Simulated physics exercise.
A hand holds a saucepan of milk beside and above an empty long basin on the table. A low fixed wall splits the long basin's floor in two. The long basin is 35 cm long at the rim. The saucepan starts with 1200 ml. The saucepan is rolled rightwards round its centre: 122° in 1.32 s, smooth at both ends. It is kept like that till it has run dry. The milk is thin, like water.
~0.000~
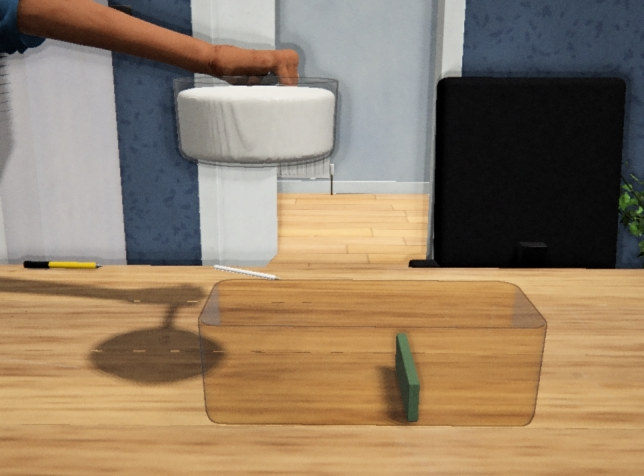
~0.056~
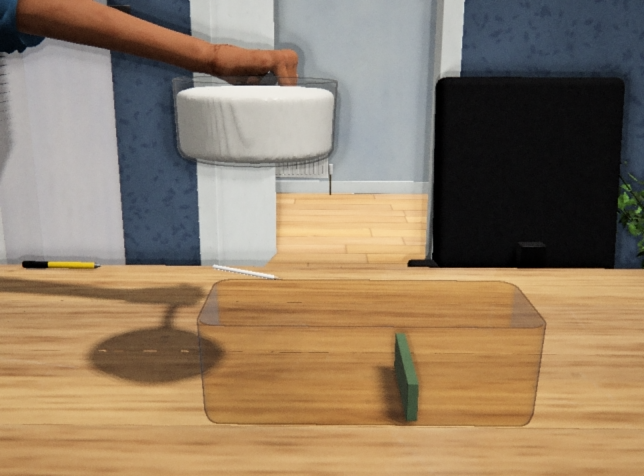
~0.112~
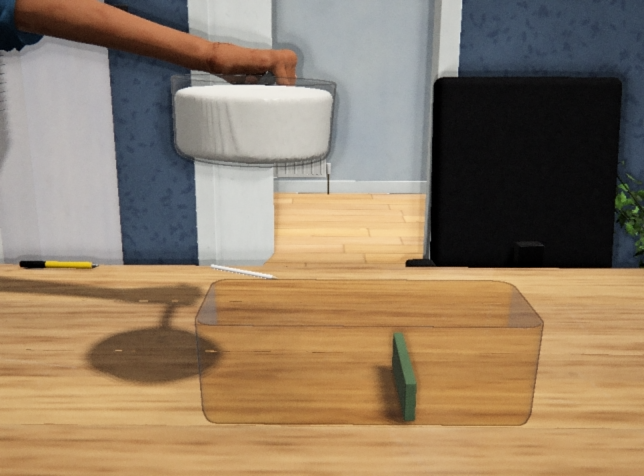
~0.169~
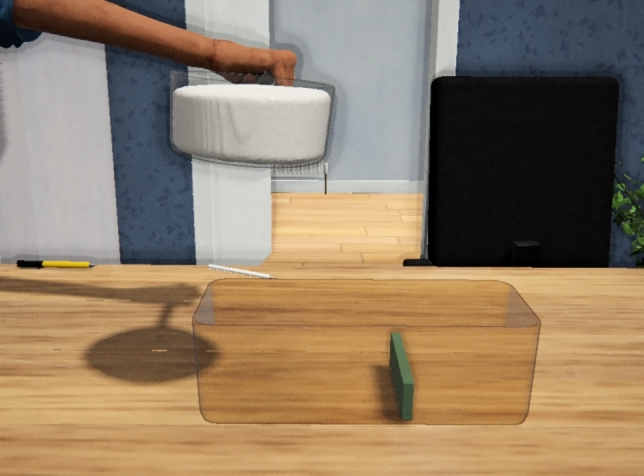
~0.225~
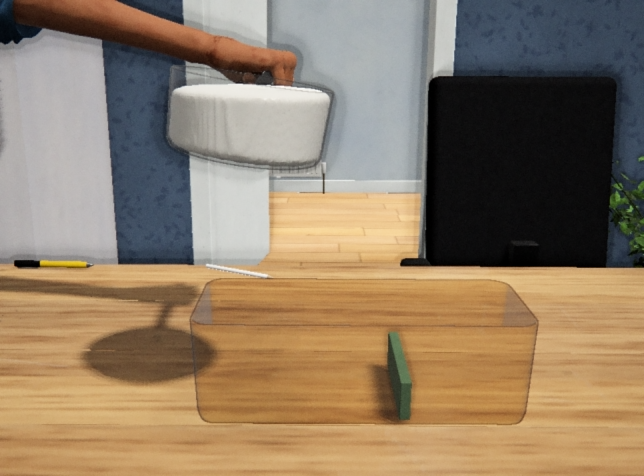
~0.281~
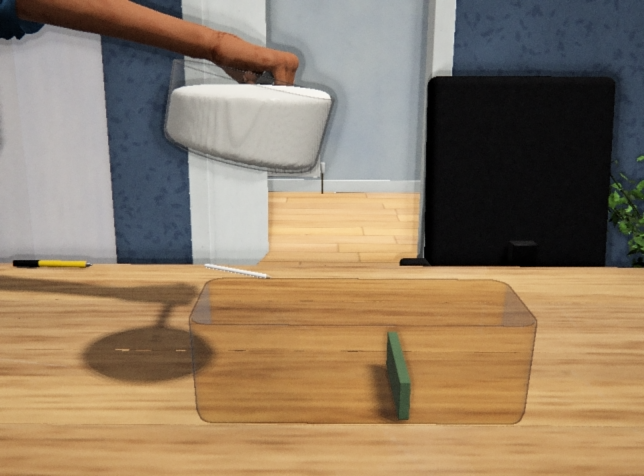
In this clip, a hand holds a clear pan of white milk above a wooden table with an empty, transparent long basin and a green upright piece, then gradually tilts the pan slightly to the right.
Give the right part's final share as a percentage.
About 49 per cent.
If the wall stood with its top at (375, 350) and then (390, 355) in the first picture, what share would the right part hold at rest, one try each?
In turn about 70 and 60 per cent.
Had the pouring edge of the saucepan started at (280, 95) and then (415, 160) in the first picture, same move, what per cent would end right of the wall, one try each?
In turn about 10 and 60 per cent.
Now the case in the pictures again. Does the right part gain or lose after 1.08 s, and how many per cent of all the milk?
It goes up by about 2.
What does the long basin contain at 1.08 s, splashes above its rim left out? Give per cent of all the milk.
Some 84 per cent.
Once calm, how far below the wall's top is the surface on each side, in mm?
Left about 24 mm, right about 8 mm.
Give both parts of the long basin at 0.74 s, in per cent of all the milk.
Near 5 on the left, 14 on the right.
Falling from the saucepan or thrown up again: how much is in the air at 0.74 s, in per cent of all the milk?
Near 42 in a hundred.
By 0.74 s the tilt is 73° and 39 per cent is still to pour, 5 is left of the wall and 15 right of it.
By 1.08 s the tilt is 112° and 3 per cent is still to pour, 37 is left of the wall and 46 right of it.
By 1.43 s the tilt is 122° and 0 per cent is still to pour, 48 is left of the wall and 49 right of it.
By 1.82 s the tilt is 122° and 0 per cent is still to pour, 48 is left of the wall and 49 right of it.
At rest 48 per cent lies left of the wall, 49 right of it and 3 outside.
